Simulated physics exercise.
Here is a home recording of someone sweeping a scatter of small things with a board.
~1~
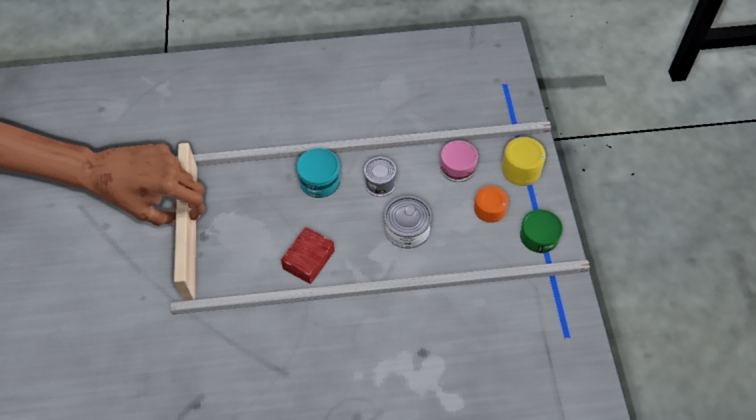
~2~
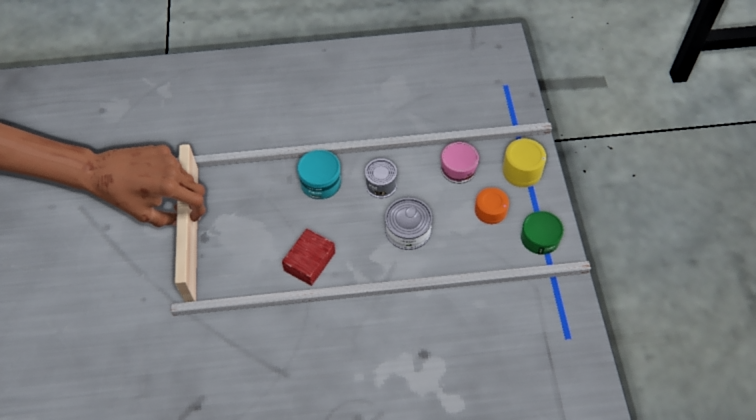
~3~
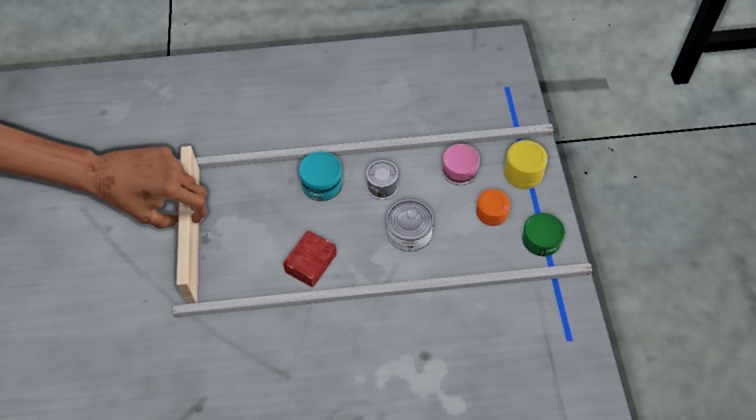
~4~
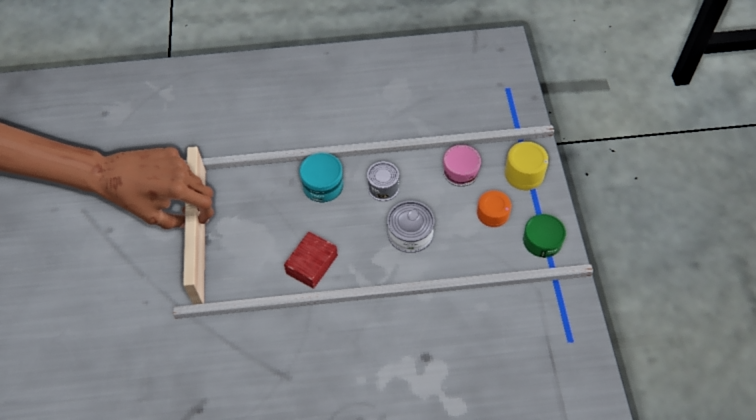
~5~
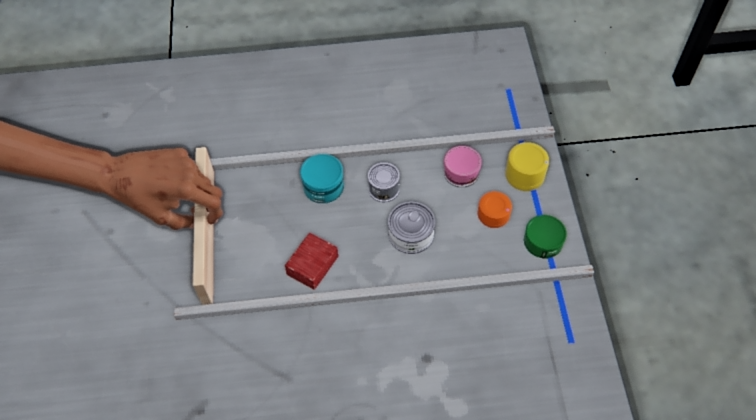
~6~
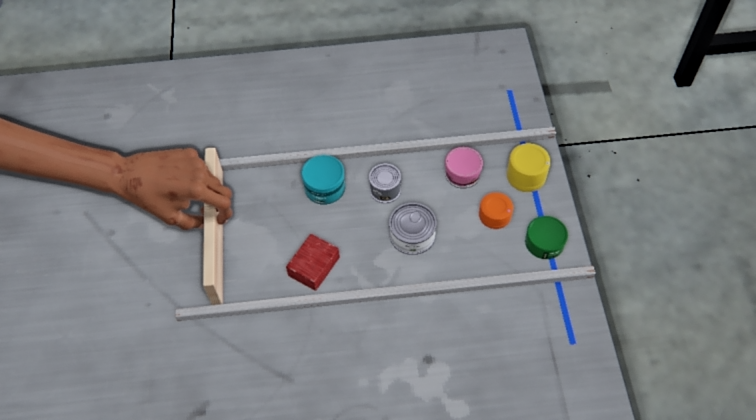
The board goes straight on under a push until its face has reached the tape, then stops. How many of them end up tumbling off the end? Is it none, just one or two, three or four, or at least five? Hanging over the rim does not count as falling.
The pieces that drop number five and up.
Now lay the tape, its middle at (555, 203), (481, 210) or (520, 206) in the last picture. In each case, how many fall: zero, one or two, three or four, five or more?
One after another: More than four; no fall at all; either three or four.
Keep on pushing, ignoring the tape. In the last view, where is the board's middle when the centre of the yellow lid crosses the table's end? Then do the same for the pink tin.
The middle is at (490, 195) when it's the yellow lid, and at (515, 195) when it's the pink tin.
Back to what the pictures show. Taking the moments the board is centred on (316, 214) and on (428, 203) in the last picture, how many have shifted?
Moved so far: 2, later 6.
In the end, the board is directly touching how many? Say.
3 touch it.
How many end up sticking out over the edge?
My count gives 1.
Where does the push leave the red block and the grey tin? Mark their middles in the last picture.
Final pixels, roughly: (563, 228) for the first, (552, 188) for the other.
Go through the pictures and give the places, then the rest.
The first frame shows green tub (541, 231); yellow lid (523, 162); orange lid (491, 204); board (186, 220); tape (533, 198).
The second frame shows yellow lid (524, 163); white pot (409, 224).
The third frame shows orange lid (493, 208); board (189, 223).
The fourth frame shows green tub (544, 236); pink tin (461, 166).
The fifth frame shows yellow lid (527, 167); turquoise tub (323, 179).
The sixth frame shows green tub (546, 238); yellow lid (528, 168); orange lid (496, 211); board (213, 225); tape (538, 204).
Soon after, none off yet; green tub at rest near (546, 238); yellow lid at rest near (528, 168); orange lid at rest near (496, 211).
After that, none off yet; green tub at rest near (546, 238); yellow lid at rest near (528, 168); orange lid displaced about its own width near (523, 204).
In the end, the number that fall off is five or more; gone, white pot, pink tin, orange lid, yellow lid and green tub.
